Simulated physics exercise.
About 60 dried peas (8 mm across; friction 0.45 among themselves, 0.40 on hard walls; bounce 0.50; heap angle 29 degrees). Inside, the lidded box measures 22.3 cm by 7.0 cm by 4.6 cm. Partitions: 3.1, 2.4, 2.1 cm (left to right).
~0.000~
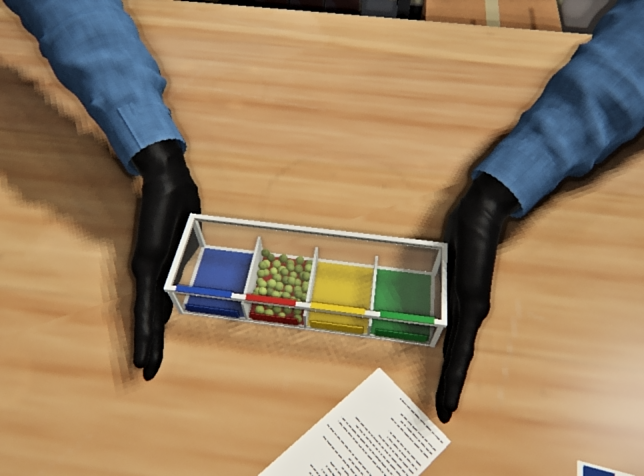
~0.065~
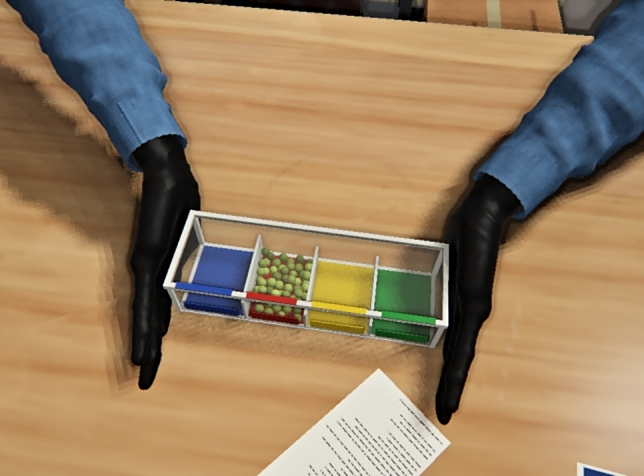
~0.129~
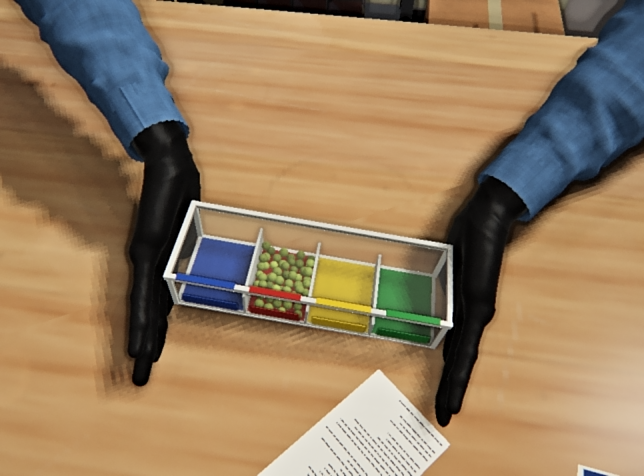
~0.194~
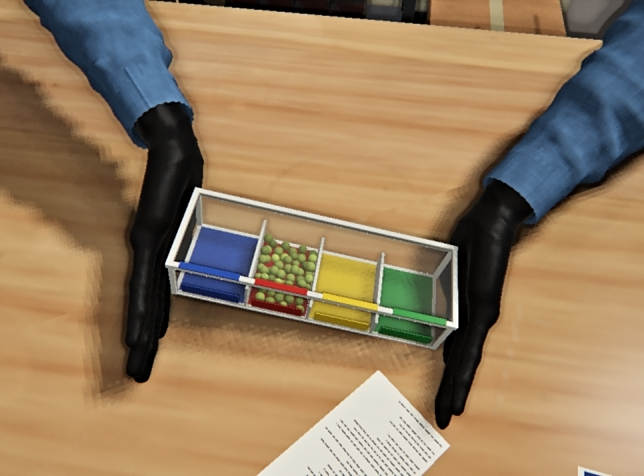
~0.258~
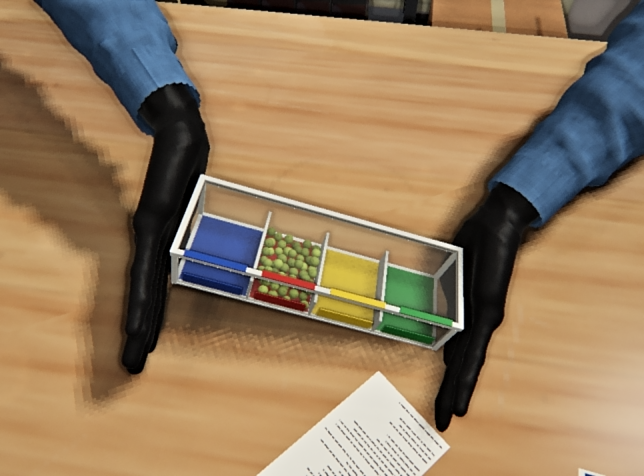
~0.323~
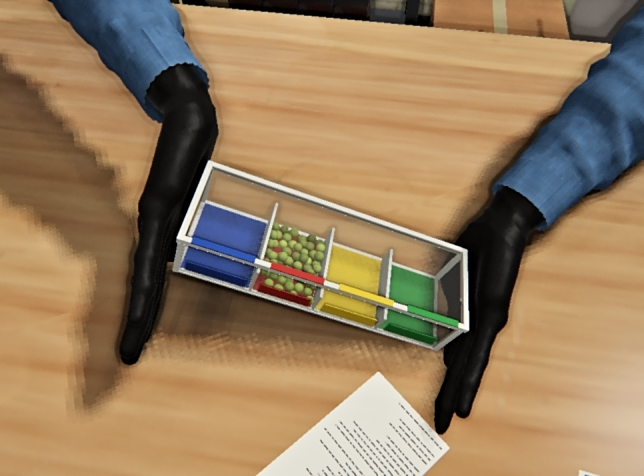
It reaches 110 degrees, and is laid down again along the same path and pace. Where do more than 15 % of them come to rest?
Red compartment: Under; blue compartment: Under; green compartment: Over; yellow compartment: Under.
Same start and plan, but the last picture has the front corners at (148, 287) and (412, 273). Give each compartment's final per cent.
Red 75, blue 25, green 0, yellow 0.
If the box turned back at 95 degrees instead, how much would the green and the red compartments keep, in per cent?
In that case green 75, red 25.
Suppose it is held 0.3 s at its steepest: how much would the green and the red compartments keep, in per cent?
In that case green 100, red 0.
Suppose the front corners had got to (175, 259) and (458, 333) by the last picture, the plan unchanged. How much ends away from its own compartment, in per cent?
It would be near 100 per cent.
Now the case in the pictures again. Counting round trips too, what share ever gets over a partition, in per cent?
About 100 per cent.
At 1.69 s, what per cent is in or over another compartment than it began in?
About 90 per cent.
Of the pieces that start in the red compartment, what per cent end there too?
Some 0 per cent.
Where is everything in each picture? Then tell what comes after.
Box tilt 0 degrees, front corners at (171, 287) and (441, 321); red 100 %, in the first picture.
Box tilt 1 degrees, front corners at (170, 284) and (442, 322), in the second picture.
Box tilt 5 degrees, front corners at (170, 275) and (447, 323), lowest corner right back, in the third picture.
Box tilt 9 degrees, front corners at (172, 263) and (452, 324), lowest corner right back, in the fourth picture.
Box tilt 14 degrees, front corners at (177, 251) and (457, 325), lowest corner right back, in the fifth picture.
Box tilt 19 degrees, front corners at (184, 237) and (463, 326), lowest corner right back; red 100 %. Its pace works out near 70 degrees a second, in the sixth picture.
Then, at 1.69 s, tilt 110 degrees; red 10 %, green 60 %, yellow 30 %.
After 2.59 s, tilt 50 degrees; green 100 %.
After 3.50 s, tilt 0 degrees; green 100 %.
By 4.1 s all is still; red 0 %, blue 0 %, green 100 %, yellow 0 %.
